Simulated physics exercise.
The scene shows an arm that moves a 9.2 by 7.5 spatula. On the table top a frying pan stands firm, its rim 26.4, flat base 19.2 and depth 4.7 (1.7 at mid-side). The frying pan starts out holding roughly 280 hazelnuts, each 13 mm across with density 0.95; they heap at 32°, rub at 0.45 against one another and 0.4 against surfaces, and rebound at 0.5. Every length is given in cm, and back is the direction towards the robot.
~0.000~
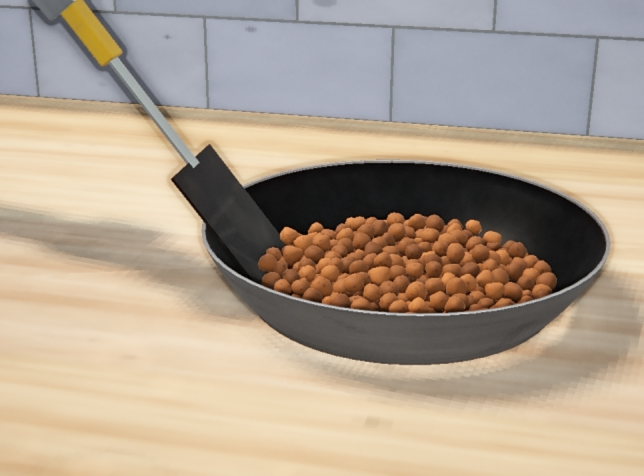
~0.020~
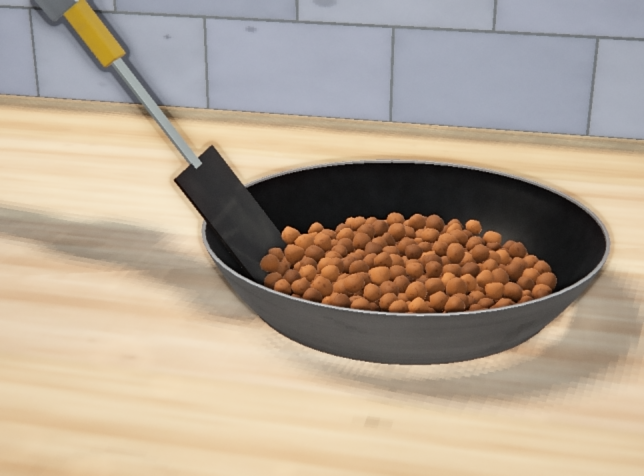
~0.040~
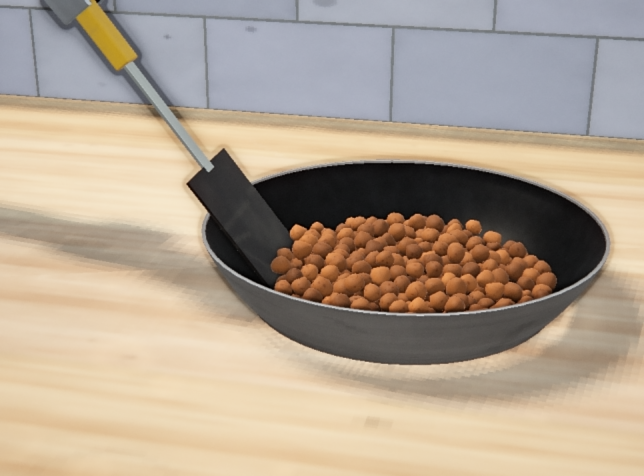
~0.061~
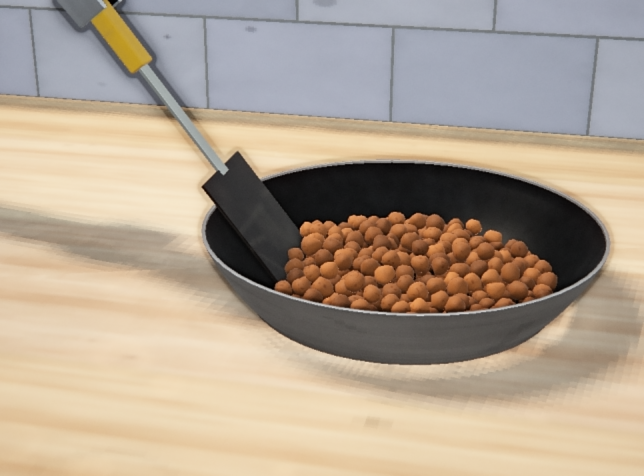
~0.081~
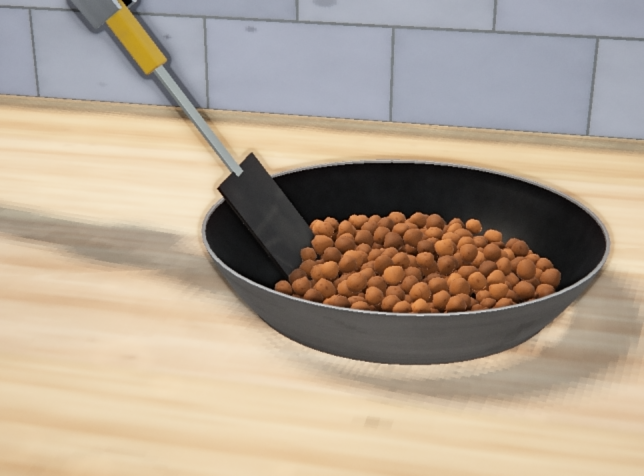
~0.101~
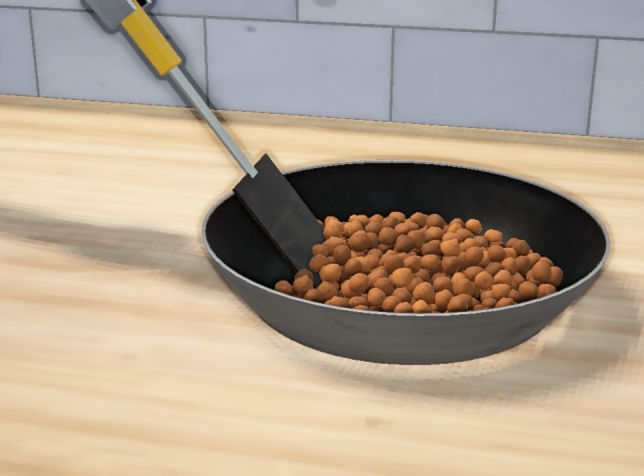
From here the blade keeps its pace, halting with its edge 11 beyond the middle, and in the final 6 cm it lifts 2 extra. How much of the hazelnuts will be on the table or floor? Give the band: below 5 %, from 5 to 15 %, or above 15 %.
Band: Above 15 %.
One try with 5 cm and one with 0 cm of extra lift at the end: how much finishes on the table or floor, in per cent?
20 and 25 per cent.
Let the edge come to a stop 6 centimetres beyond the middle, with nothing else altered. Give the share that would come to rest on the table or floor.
Result: Approx. 0 %.
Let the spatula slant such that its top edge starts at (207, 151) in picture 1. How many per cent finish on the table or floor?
About 30 per cent.
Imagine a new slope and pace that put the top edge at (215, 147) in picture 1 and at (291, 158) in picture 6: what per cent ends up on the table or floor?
About 30 per cent.
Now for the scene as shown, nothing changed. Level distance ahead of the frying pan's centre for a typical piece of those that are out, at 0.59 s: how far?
I reckon roughly 20 centimetres.
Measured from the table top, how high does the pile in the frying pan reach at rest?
4.0 cm.
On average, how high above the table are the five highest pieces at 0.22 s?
4 cm.
After 0.22 s, sloping 52°, highest piece 5 above the table; 275 in the frying pan.
After 0.33 s, sloping 52°, highest piece 6 above the table; 275 in the frying pan.
After 0.59 s, sloping 52°, highest piece 10 above the table; 210 in the frying pan, 41 on the table or floor, 24 on the blade or in flight.
After 1.64 s, sloping 52°, highest piece 4 above the table; 210 in the frying pan, 65 on the table or floor.
In the end, 210 in the frying pan, 65 on the table or floor. That is 24 % on the table or floor.
